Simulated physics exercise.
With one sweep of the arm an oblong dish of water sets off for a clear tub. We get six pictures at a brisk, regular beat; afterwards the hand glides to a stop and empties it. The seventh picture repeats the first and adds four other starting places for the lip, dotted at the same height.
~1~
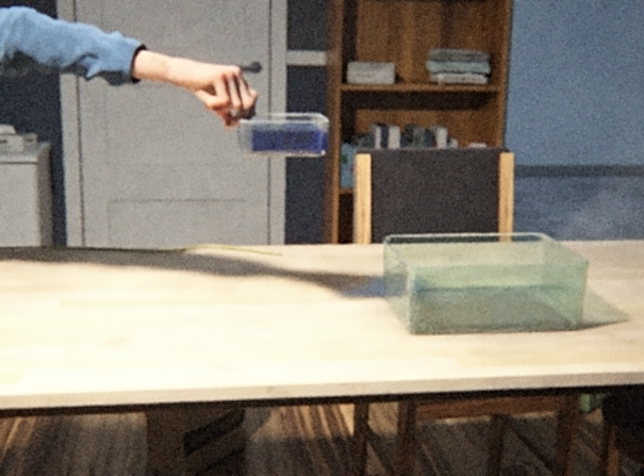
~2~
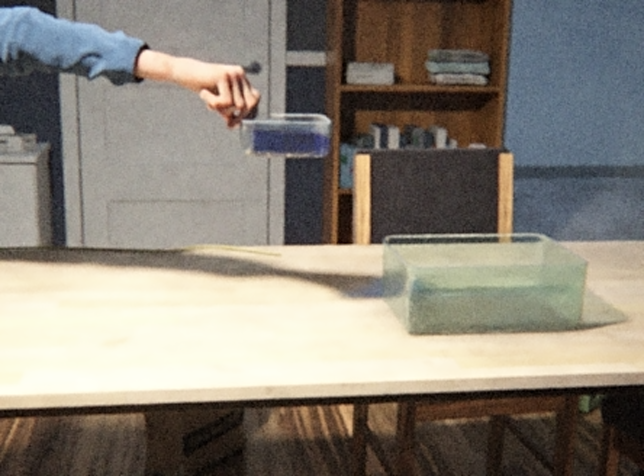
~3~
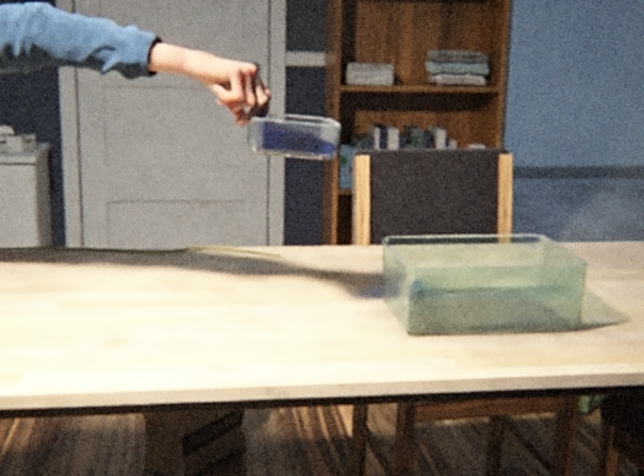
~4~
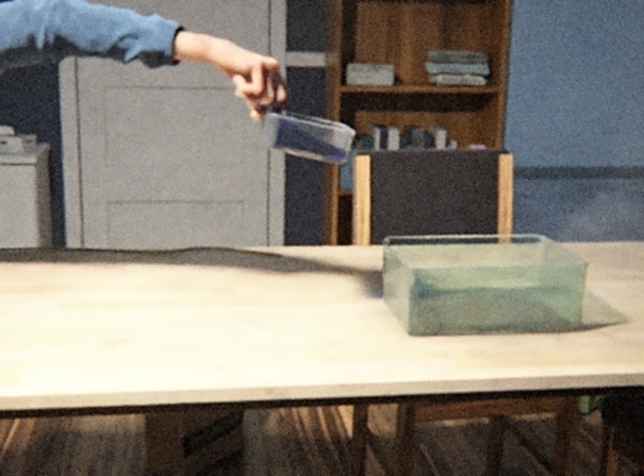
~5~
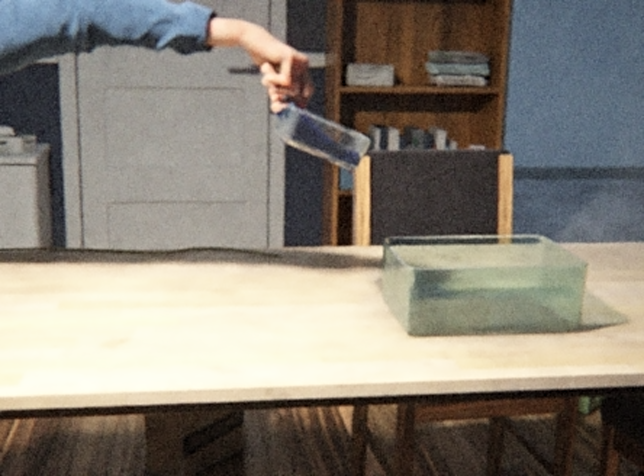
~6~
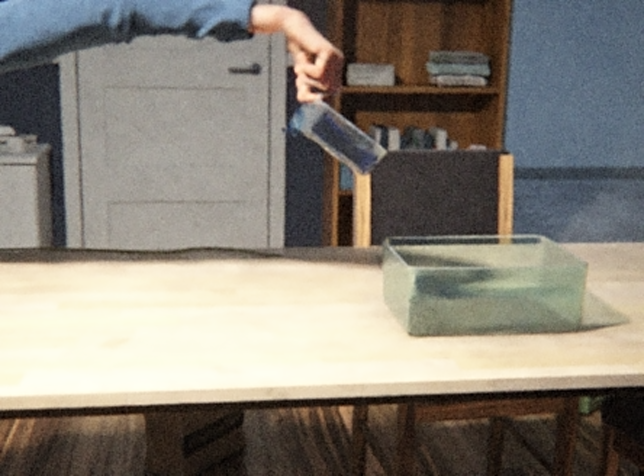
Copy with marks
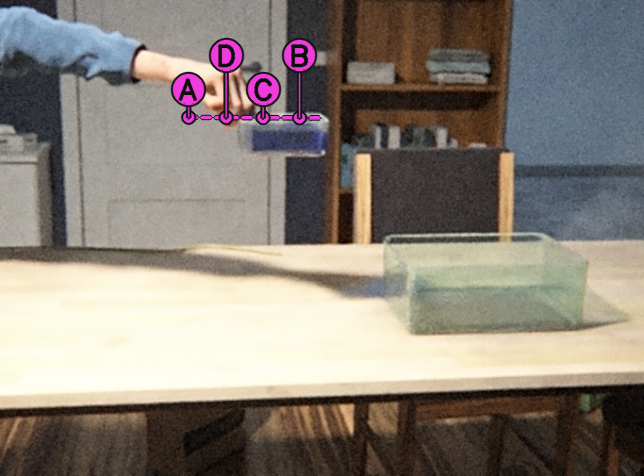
In a room with a door and bookshelf, a hand holds a small clear dish of bluish water above a light wooden table, then moves it right while tilting it increasingly downward toward a larger clear tub, which stays still.
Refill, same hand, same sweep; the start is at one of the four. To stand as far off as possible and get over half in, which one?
That is place D.
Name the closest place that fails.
A it is.
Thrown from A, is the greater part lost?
Yes, it does.
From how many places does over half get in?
Three of the four.
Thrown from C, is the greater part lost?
No, that is safe.
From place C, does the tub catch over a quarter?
Yes, it does.
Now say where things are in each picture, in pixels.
The first frame shows upright, lip at (324, 117); tub from (405, 333) to (580, 328); nothing has left yet.
The second frame shows upright, lip at (326, 119); nothing has left yet.
The third frame shows tipped about 5°, lip at (335, 122); nothing has left yet.
The fourth frame shows tipped about 12°, lip at (349, 128); water is over the rim, down to (262, 114).
The fifth frame shows tipped about 23°, lip at (365, 137); water is over the rim, down to (277, 127).
The sixth frame shows tipped about 36°, lip at (381, 147); water is over the rim, down to (290, 151).
In magenta, A at (188, 117); B at (299, 117); C at (263, 117); D at (226, 117).
If A is chosen, about 26 % lands in the tub, 69 % falls short and 5 % goes beside or beyond.
If B is chosen, about 77 % lands in the tub, 12 % falls short and 11 % goes beside or beyond.
If C is chosen, about 74 % lands in the tub, 18 % falls short and 7 % goes beside or beyond.
If D is chosen, about 64 % lands in the tub, 31 % falls short and 6 % goes beside or beyond.
